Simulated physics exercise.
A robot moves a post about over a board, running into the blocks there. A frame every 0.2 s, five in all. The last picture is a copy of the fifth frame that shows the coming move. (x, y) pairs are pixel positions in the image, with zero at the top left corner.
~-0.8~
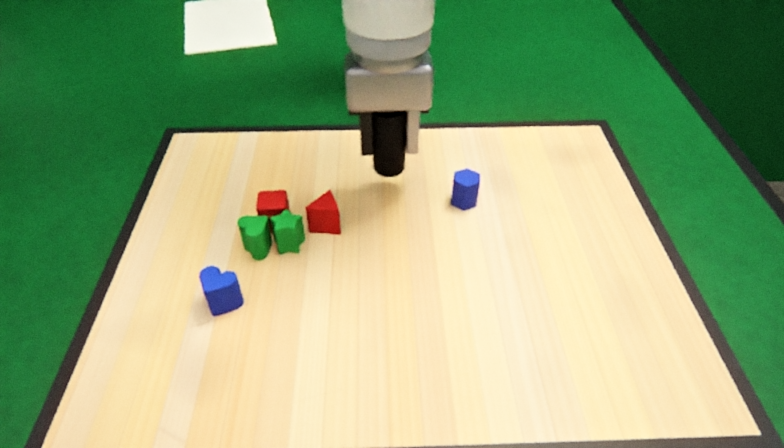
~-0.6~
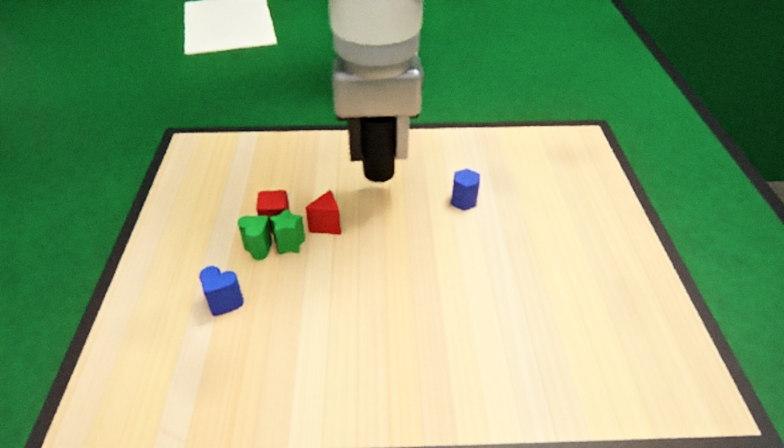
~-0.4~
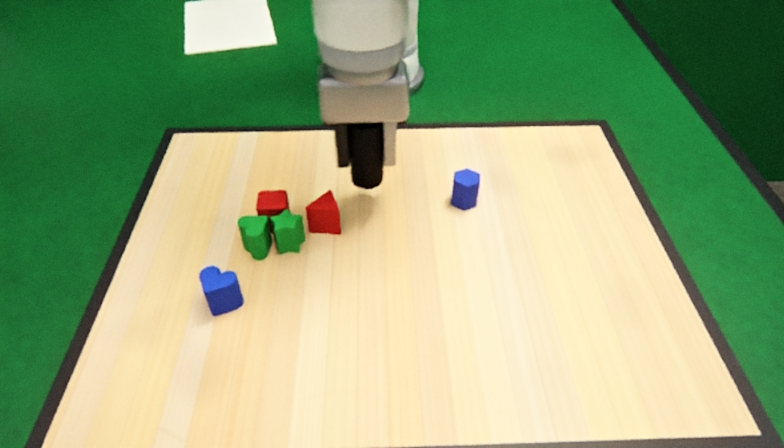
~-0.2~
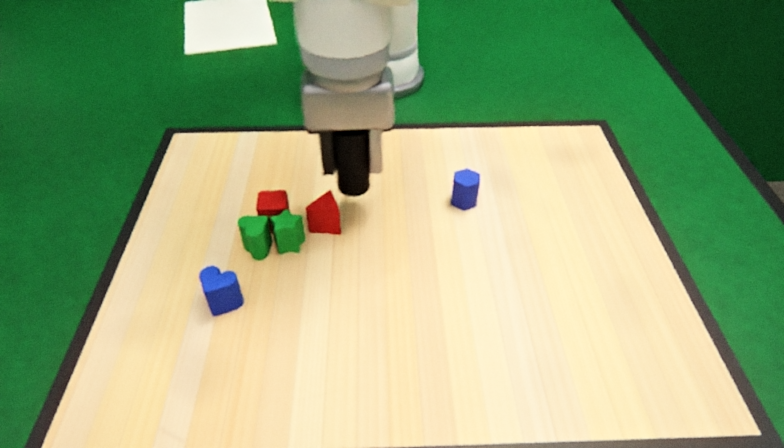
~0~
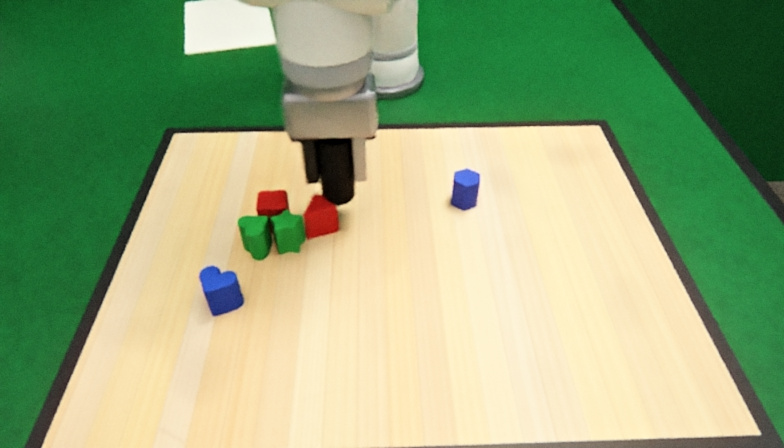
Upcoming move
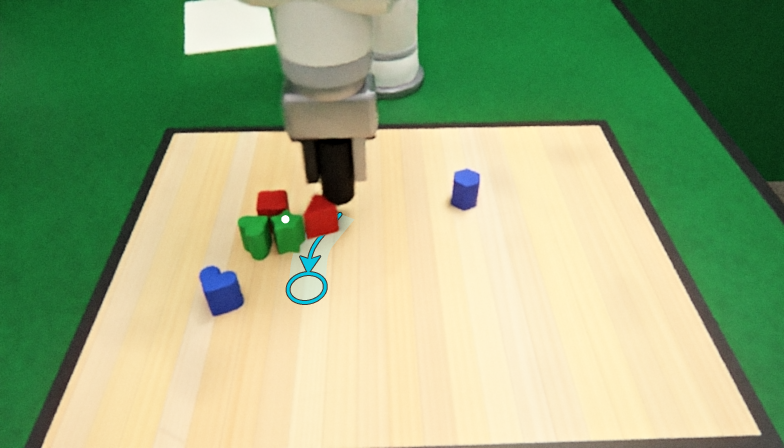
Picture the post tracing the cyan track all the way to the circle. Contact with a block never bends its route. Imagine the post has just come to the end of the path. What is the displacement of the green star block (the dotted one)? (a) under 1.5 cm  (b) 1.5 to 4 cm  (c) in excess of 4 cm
Correct choice: B.
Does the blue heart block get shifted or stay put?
It keeps its position.
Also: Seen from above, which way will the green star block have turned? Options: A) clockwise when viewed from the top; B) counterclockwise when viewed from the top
A (clockwise when viewed from the top)
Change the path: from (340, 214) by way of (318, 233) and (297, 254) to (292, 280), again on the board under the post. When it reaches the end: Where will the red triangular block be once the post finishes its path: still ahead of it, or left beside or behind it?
It is driven along in front.
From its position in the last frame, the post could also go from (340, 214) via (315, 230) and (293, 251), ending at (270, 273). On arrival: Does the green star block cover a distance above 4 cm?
Going by the path, yes.
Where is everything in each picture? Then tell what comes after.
Post's lower end (389, 169); blue heart block (216, 278); green heart block (253, 224); red square piece (271, 199); green star block (285, 219); red triangular block (325, 202), in the first picture.
Post (379, 174); blocks still, in the second picture.
Post (367, 181); blocks still, in the third picture.
Post (354, 188); blocks still, in the fourth picture.
Post (339, 196); blue heart block (216, 278); green heart block (253, 224); red square piece (271, 199); green star block (285, 219); red triangular block (318, 204), in the fifth picture.
Drawn move, from (340, 214) over (314, 247) to (307, 288); the dot is on the green star block.
What follows on the original path. One third of the way, post (319, 218); green heart block (247, 224); green star block (273, 225), turned 30° clockwise; red triangular block (300, 228).
Two thirds of the way, post (307, 243); green heart block (243, 224); green star block (267, 234), turned 70° clockwise; red triangular block (283, 254).
At the end, post (304, 270); blue heart block still; green heart block (243, 224); red square piece still; green star block (267, 234), turned 70° clockwise; red triangular block (271, 269), turned 30° clockwise.
